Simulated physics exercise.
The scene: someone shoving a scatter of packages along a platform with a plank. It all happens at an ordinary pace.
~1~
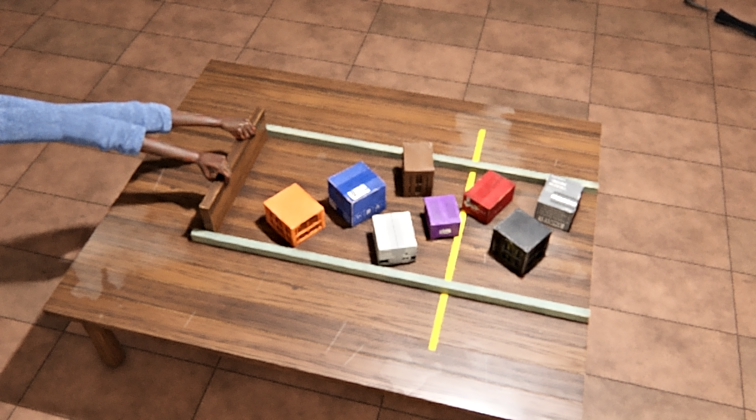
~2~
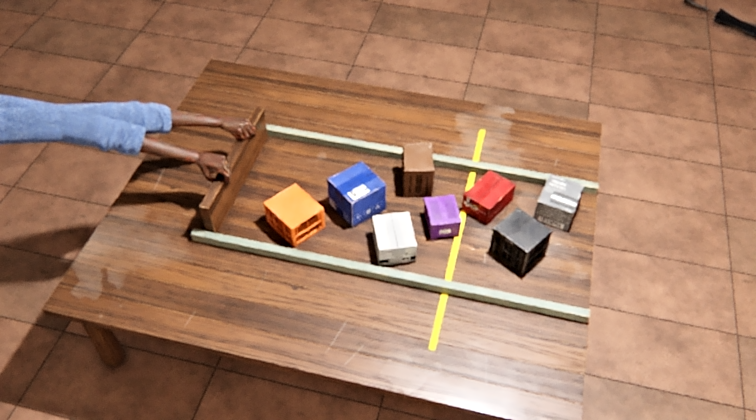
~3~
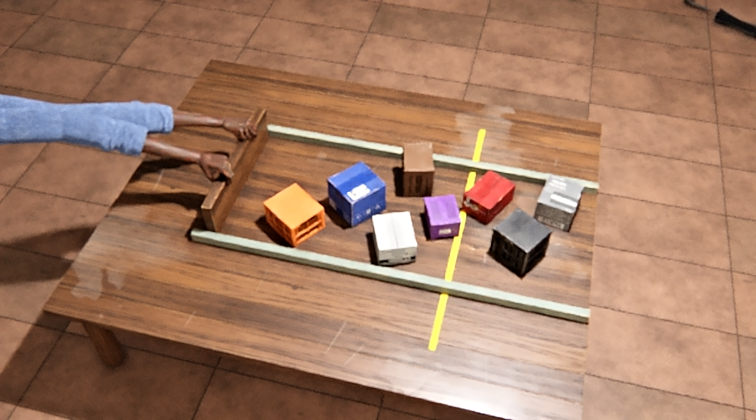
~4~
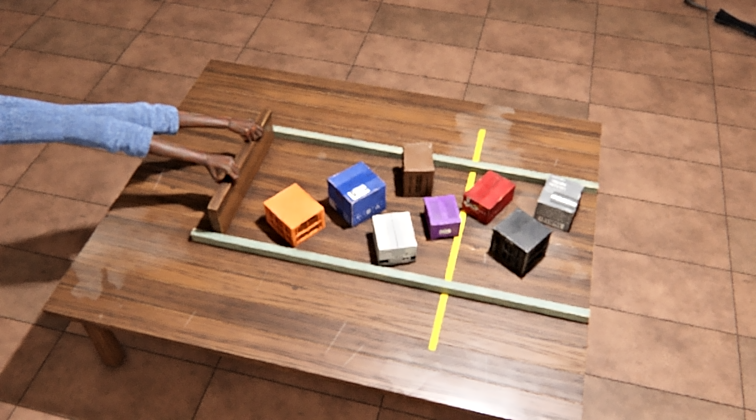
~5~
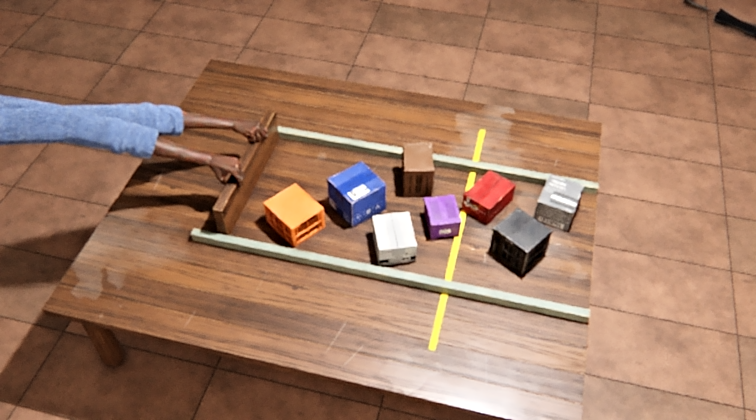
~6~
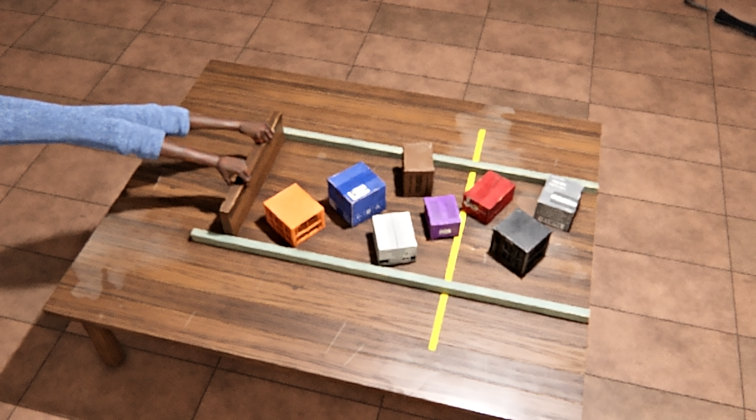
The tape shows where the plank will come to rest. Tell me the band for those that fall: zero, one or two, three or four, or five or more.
The number that fall off is zero.
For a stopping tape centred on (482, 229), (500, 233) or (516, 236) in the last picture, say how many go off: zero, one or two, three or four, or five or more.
For each place: No fall at all; 1 or 2; just one or two.
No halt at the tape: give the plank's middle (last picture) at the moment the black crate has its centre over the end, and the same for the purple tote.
At (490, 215) for the black crate; at (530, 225) for the purple tote.
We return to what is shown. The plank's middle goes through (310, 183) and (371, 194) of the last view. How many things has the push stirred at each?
First 1, then 5.
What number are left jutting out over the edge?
That would be 0.
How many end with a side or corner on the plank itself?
In contact: 3.
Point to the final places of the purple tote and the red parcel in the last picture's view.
The purple tote stops around (522, 230); the red parcel around (531, 200).
Early on, none off yet; grey box at rest near (559, 202); black crate at rest near (520, 241); red parcel at rest near (488, 197).
Finally, the number that fall off is zero.
